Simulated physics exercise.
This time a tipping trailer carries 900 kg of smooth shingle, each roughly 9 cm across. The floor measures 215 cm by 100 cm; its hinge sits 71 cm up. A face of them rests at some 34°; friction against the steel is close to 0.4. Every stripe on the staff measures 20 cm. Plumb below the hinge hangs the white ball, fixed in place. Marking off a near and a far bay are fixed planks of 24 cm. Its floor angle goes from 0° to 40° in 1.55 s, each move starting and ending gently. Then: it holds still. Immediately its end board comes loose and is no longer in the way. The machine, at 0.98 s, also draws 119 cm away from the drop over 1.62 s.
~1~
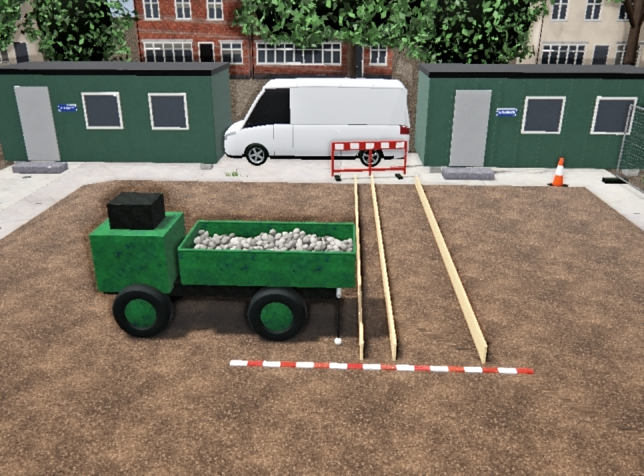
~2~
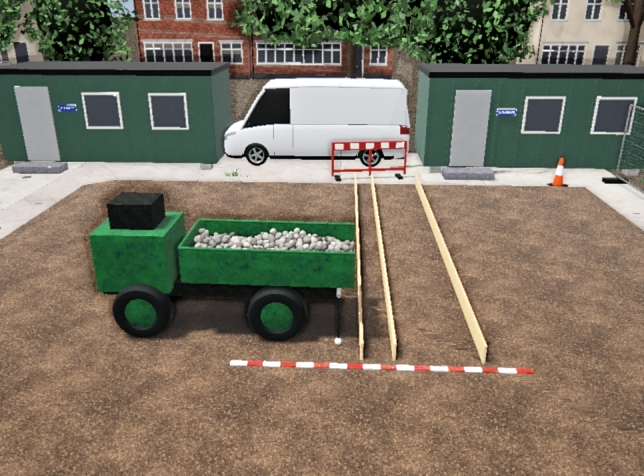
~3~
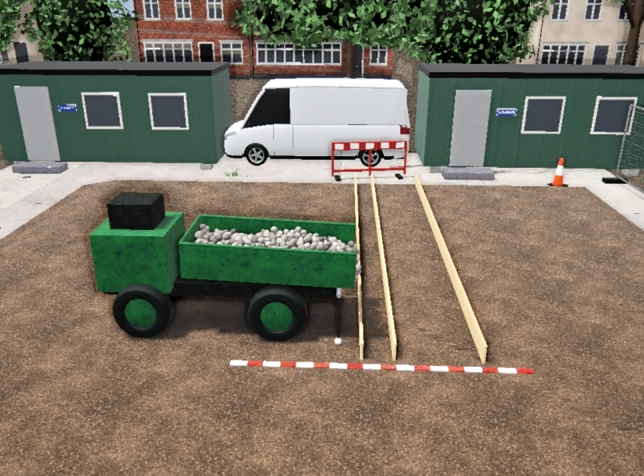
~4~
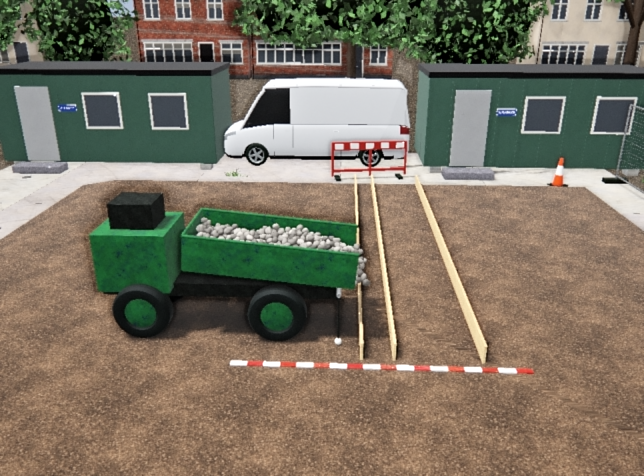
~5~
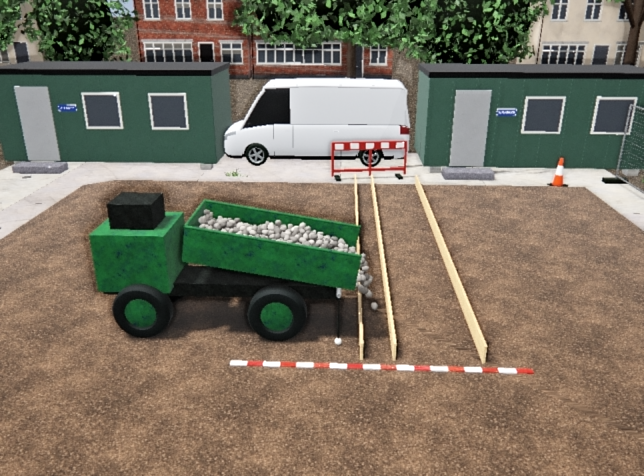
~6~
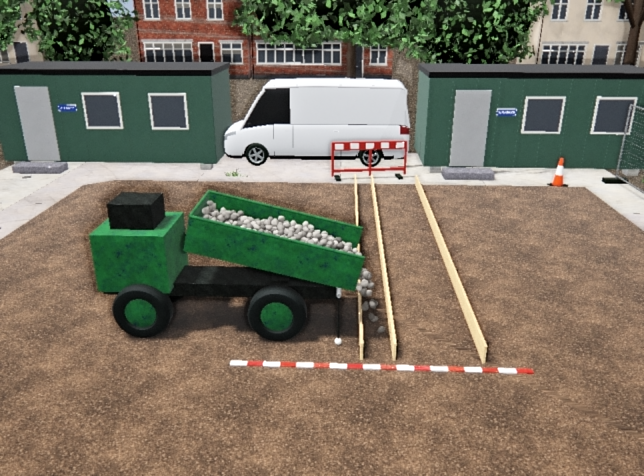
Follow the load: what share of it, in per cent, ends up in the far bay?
I would say roughly 10 per cent.
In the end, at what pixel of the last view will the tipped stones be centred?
The middle should be near (356, 317).
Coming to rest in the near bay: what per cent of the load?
Something like 35 out of every hundred parts of the load ends up there.
A little later the floor is at 34°; 82 % in the bed, 2 % short of the bays, 16 % in the near bay; the foremost stones are at (385, 313).
Then the floor is at 40°; 32 % in the bed, 31 % short of the bays, 33 % in the near bay, 4 % in the far bay; the foremost stones are at (424, 318).
Later still the floor is at 40°; 0 % in the bed, 53 % short of the bays, 34 % in the near bay, 12 % in the far bay; the foremost stones are at (459, 315).
In the end the floor is at 40°; 0 % in the bed, 53 % short of the bays, 34 % in the near bay, 12 % in the far bay; the foremost stones are at (459, 315).
